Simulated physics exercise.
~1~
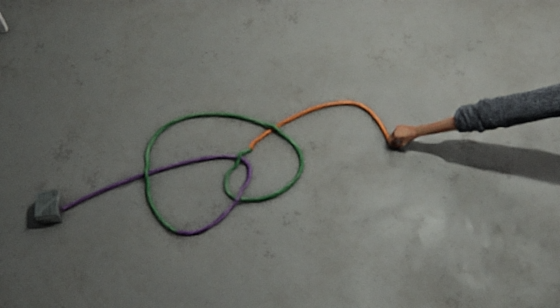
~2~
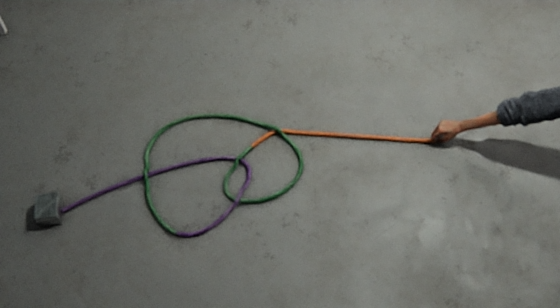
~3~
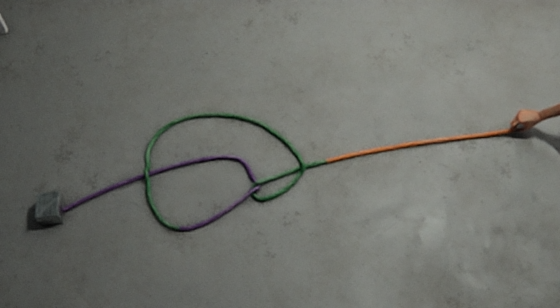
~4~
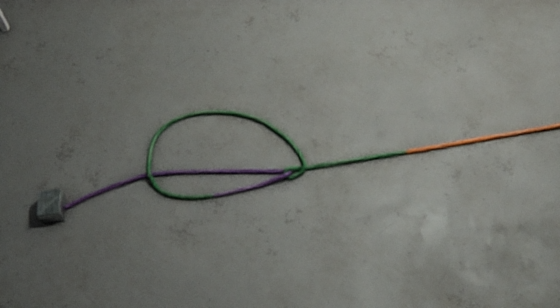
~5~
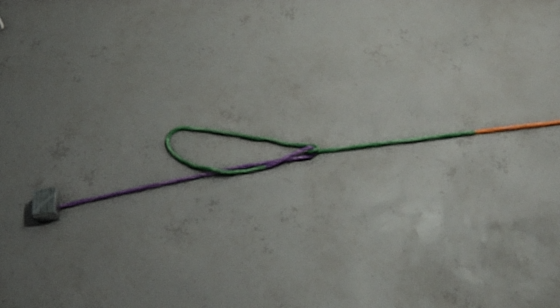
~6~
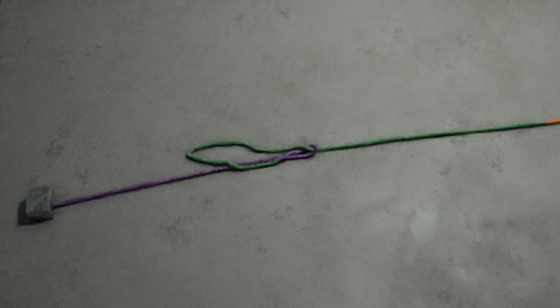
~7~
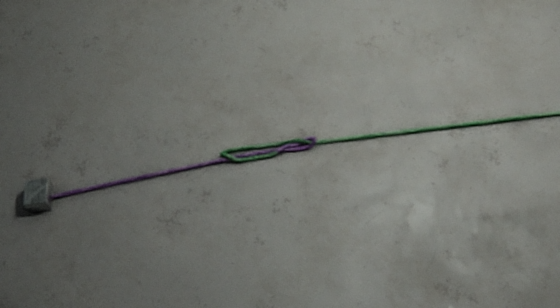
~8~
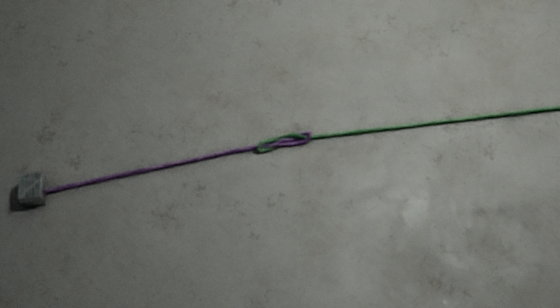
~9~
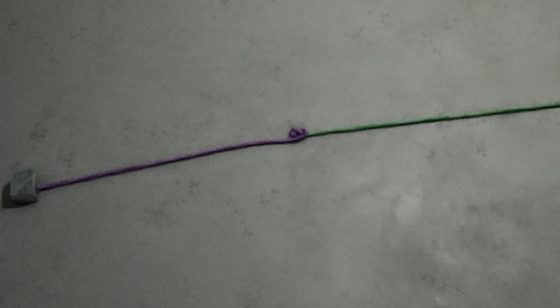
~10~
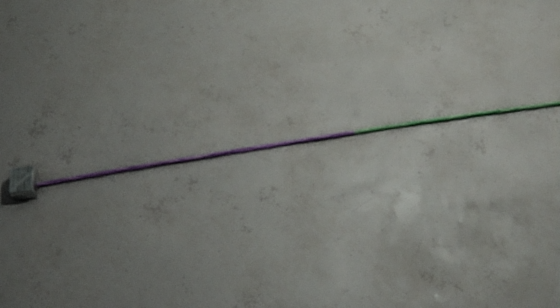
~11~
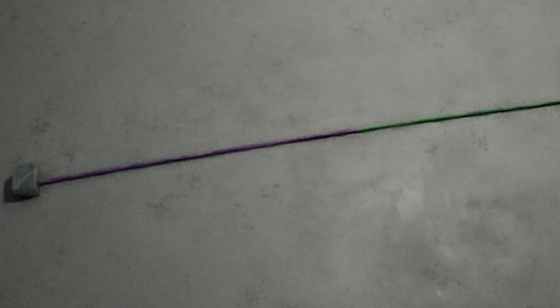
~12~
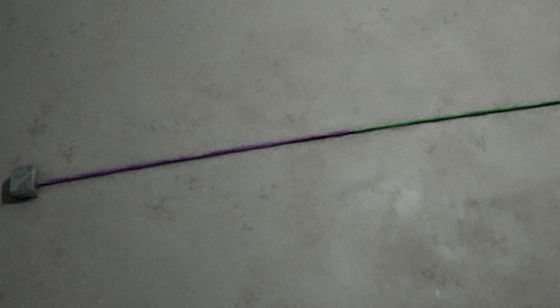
A rope coloured purple, green and orange lies in overlapping loops on a grey concrete floor, seen from above, its purple end held at a small grey block on the left. A hand in a grey sleeve grips the orange end and pulls it to the right, soon passing out of view. The loops slide and shrink, narrowing into a long, thin green and purple loop as the view shifts slightly right. This tightens into a tiny purple kink near the middle, which then pops open, leaving the rope straight and taut, without a knot.
